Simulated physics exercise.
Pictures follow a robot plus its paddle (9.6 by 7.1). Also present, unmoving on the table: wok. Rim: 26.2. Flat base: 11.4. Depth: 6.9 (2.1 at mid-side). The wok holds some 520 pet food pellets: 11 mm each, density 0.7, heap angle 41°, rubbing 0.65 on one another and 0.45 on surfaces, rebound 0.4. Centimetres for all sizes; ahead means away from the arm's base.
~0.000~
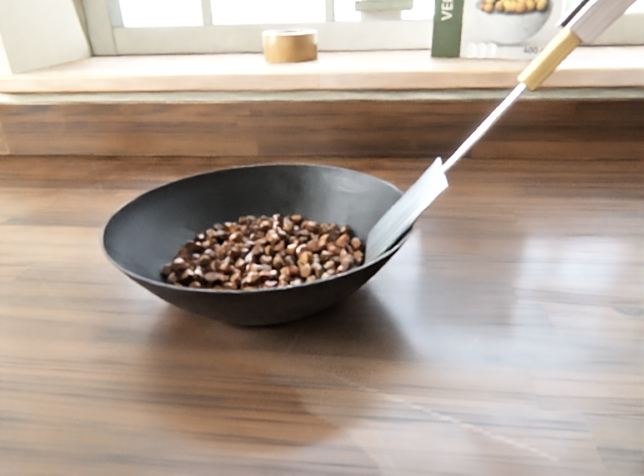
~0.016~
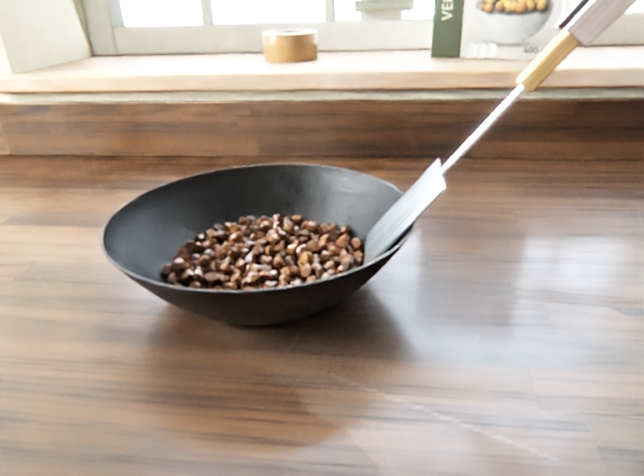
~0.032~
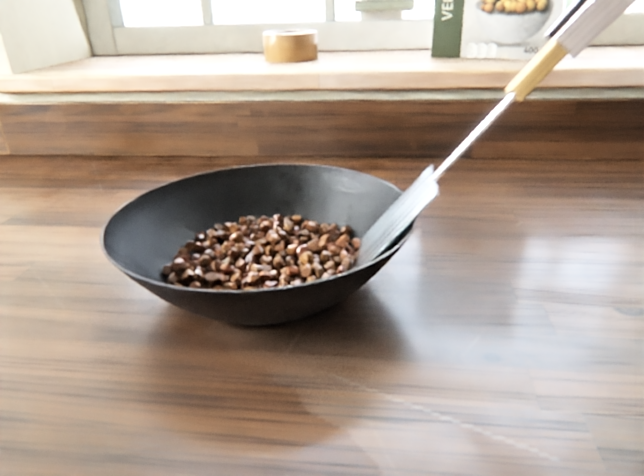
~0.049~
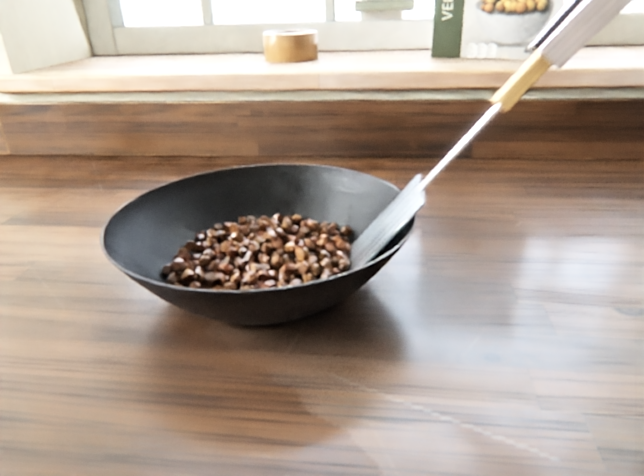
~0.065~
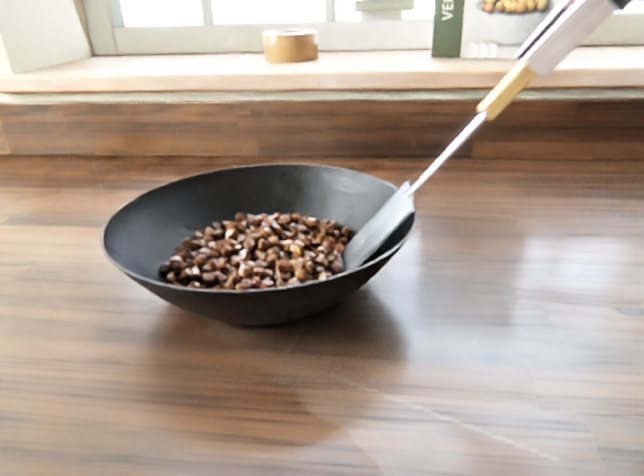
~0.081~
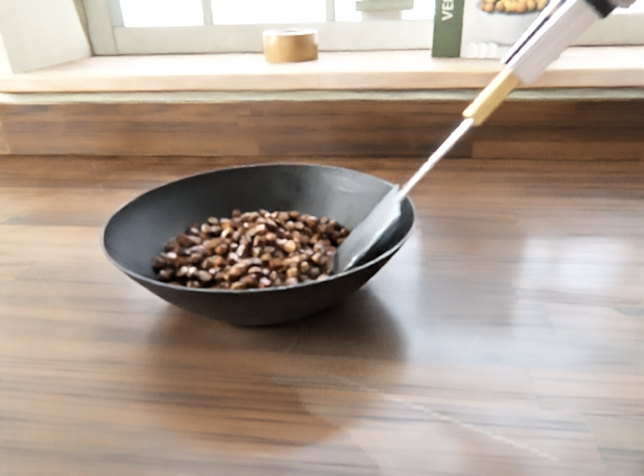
A robot arm's paddle, with a grey blade and a pale yellow and white handle, reaches in from the upper right over a wood-grained countertop below a window, seen from slightly above by a still camera. A black wok holds a heap of glossy brown pellets, with a tape roll and green book on the sill behind. The blade slides down and left inside the wok, nudging the pellets slightly leftward.
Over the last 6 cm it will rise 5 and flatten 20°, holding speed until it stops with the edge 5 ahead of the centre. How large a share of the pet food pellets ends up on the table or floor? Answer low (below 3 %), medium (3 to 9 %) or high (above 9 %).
Low.
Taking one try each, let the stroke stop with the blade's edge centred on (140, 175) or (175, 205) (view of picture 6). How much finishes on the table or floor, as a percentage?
Estimates, in order: 30 % and 15 %.
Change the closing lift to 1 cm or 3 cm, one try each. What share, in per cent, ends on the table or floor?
First try around 0 percent, second try around 0 percent.
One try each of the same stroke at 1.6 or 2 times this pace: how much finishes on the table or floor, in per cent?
I'd expect close to 5 and then close to 10 percent.
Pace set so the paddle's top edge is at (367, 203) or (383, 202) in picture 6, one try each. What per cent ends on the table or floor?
Respectively, around 10 and 5 per cent.
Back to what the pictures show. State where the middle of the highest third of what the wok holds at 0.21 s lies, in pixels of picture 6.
It is centred close to (201, 238).
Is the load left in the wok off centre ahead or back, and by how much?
About 4.5 centimetres ahead.
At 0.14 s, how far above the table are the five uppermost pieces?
6 cm or so.
By 0.14 s, sloping 51°, highest piece 6 above the table; 519 in the wok.
By 0.21 s, sloping 41°, highest piece 7 above the table; 519 in the wok.
By 0.44 s, sloping 31°, highest piece 7 above the table; 519 in the wok.
By 1.49 s, sloping 31°, highest piece 7 above the table; 519 in the wok.
Final count, 519 in the wok. That is 0 % on the table or floor.
